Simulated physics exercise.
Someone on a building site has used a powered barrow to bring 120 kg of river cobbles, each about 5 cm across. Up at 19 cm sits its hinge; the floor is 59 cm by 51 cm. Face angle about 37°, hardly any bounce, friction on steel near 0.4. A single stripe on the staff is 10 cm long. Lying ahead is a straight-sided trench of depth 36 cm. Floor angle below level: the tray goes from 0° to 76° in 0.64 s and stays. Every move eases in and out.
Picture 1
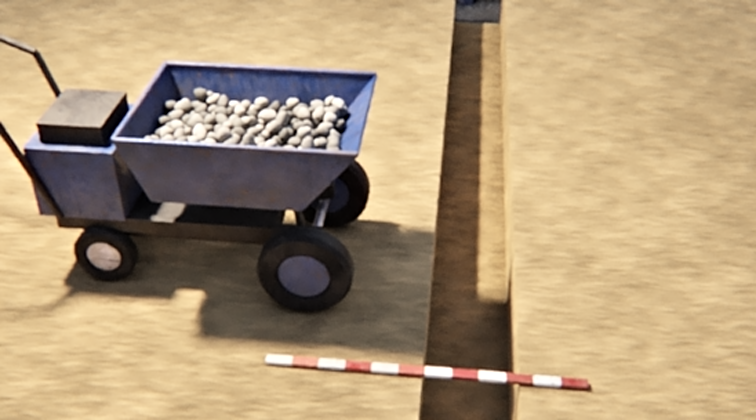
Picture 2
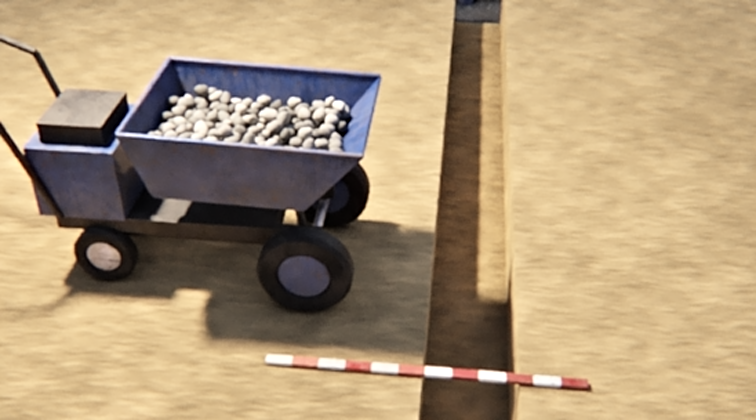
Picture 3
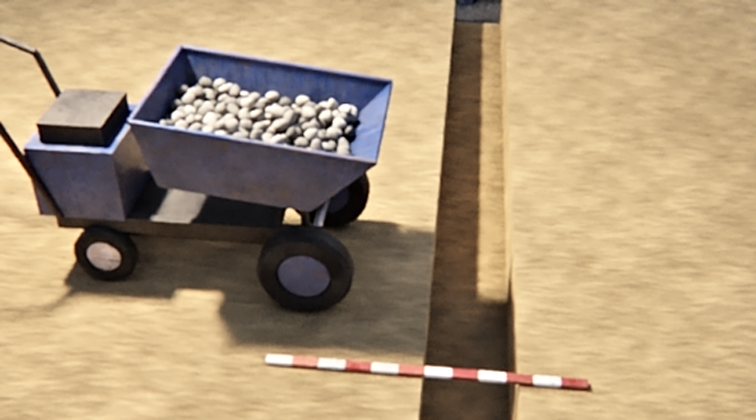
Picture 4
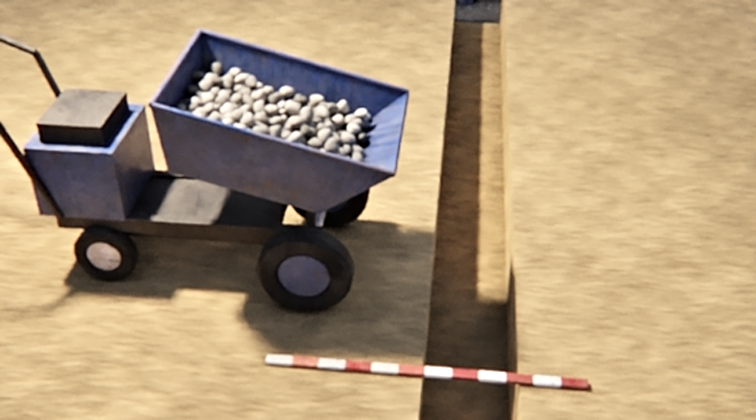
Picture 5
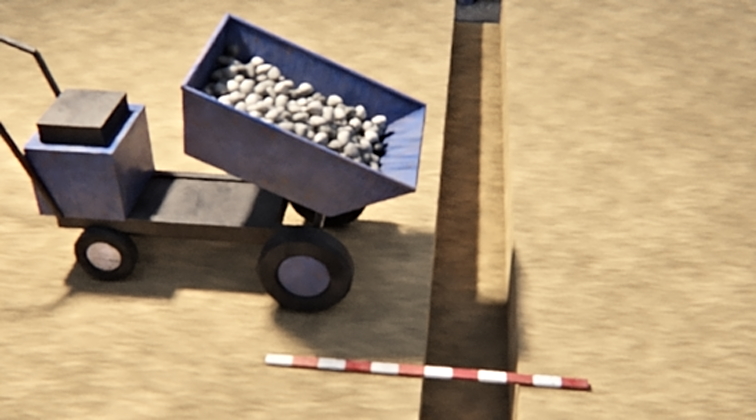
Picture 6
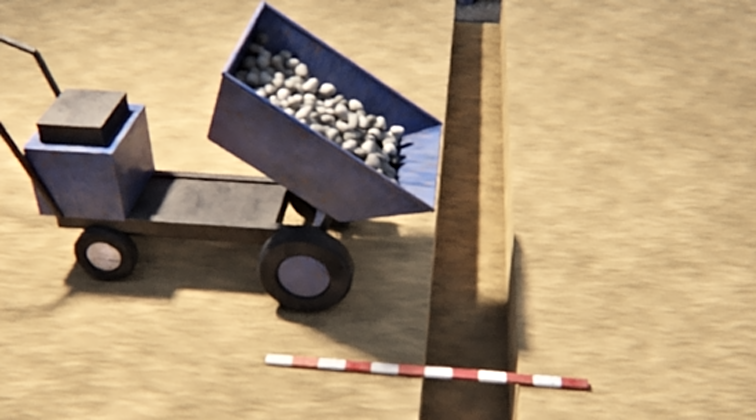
The blue tray of cobbles on a powered barrow tilts steeply toward the trench at right.
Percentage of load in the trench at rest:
61 %.
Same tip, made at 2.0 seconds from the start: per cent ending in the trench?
Roughly 85 per cent.
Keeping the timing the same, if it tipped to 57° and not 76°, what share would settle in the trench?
Then about 35 per cent.
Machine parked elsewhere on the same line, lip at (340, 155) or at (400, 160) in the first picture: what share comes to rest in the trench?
First spot about 75, second spot about 25 per cent.
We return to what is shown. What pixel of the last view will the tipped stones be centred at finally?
Their centre sits close to (501, 322).
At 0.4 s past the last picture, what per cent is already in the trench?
Around 25 per cent of it.
Then, 0.2 s after the last picture the floor is at 64°, 100 % in the tray; the foremost stones are at (444, 216).
Then, 0.4 s after the last picture the floor is at 76°, 66 % in the tray, 25 % in the trench, 9 % past the trench; the foremost stones are at (549, 295).
Then, 0.8 s after the last picture the floor is at 76°, 8 % in the tray, 53 % in the trench, 39 % past the trench; the foremost stones are at (747, 290).
Then, 2.7 s after the last picture the floor is at 76°, 0 % in the tray, 61 % in the trench, 39 % past the trench; the foremost stones are past the picture's edge.
